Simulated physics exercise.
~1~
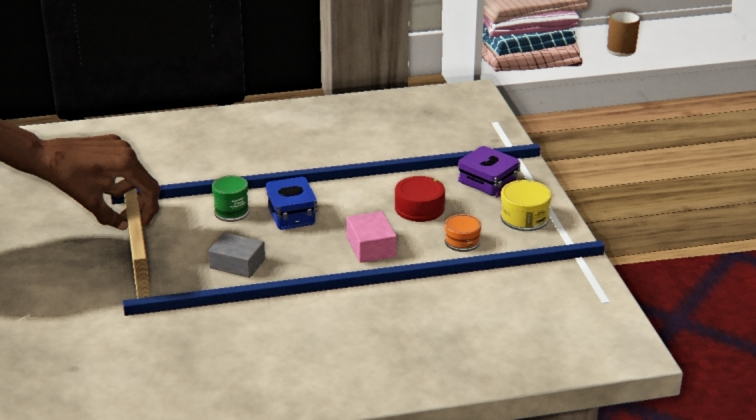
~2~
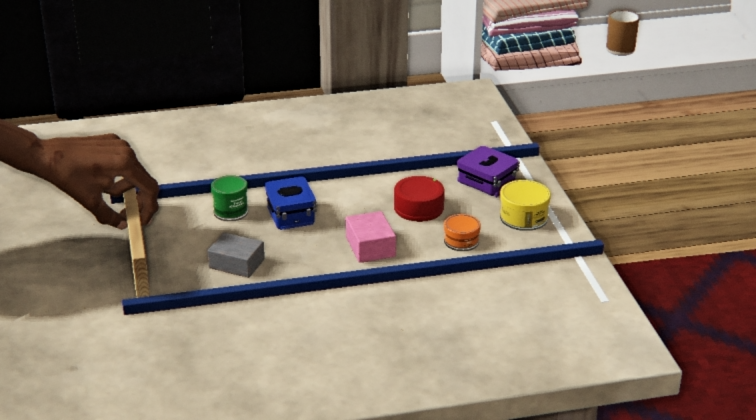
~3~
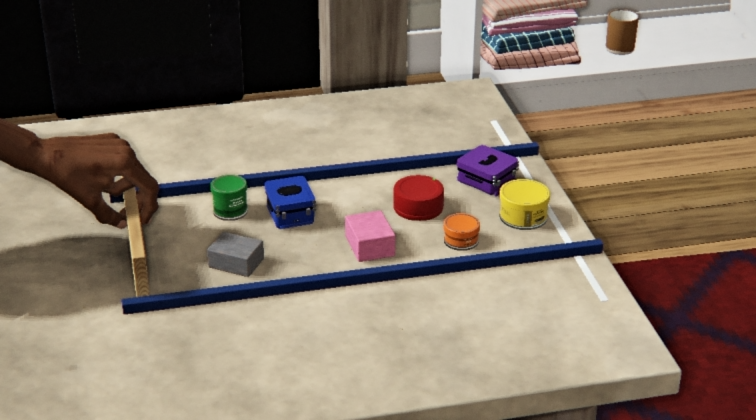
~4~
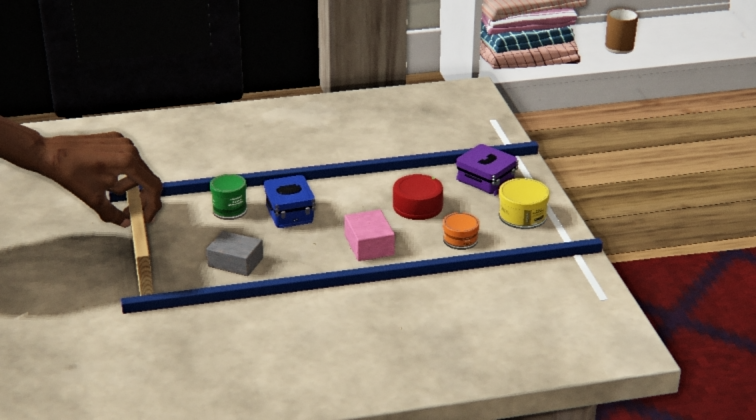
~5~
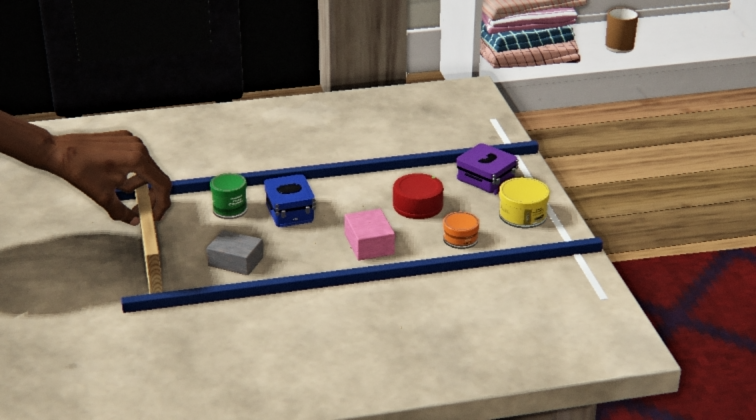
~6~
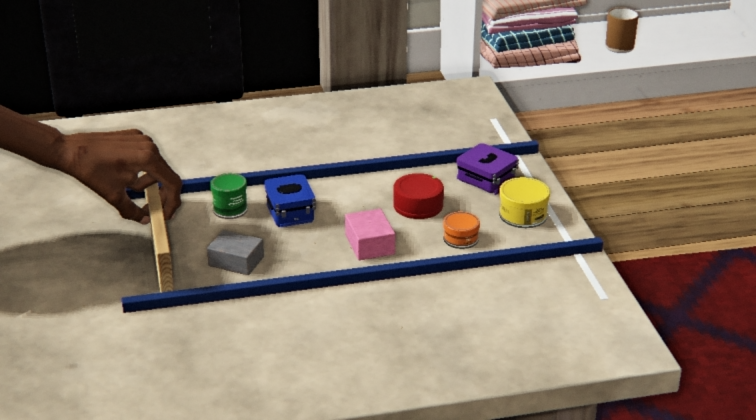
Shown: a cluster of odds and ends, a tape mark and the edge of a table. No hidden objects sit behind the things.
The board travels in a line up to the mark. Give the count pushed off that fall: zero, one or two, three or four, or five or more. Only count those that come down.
Count: Five or more.
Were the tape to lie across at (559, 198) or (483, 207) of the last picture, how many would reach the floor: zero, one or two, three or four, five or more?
Five or more, then either one or two.
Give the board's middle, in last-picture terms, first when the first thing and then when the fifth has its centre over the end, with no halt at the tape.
The middle is near (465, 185) first and near (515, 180) after.
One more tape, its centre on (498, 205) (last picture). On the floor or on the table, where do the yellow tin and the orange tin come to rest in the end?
Note: Yellow tin drops down; orange tin drops down.
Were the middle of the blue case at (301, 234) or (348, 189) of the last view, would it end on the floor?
Taking the two spots in turn, it gets knocked off and then gets knocked off.
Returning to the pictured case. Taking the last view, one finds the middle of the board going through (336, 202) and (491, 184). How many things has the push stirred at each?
At first I count 4, and then 8.
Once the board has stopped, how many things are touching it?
Total: 3.
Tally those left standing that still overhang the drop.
I count 3 overhanging.
Soon after, none off yet; yellow tin at rest near (524, 203); purple case at rest near (487, 170); orange tin at rest near (461, 230).
After that, none off yet; yellow tin displaced a little near (540, 201); purple case displaced a little near (498, 166); orange tin displaced well along near (540, 227).
In the end, the number that fall off is five or more; gone, pink block, red lid, orange tin, purple case and yellow tin.
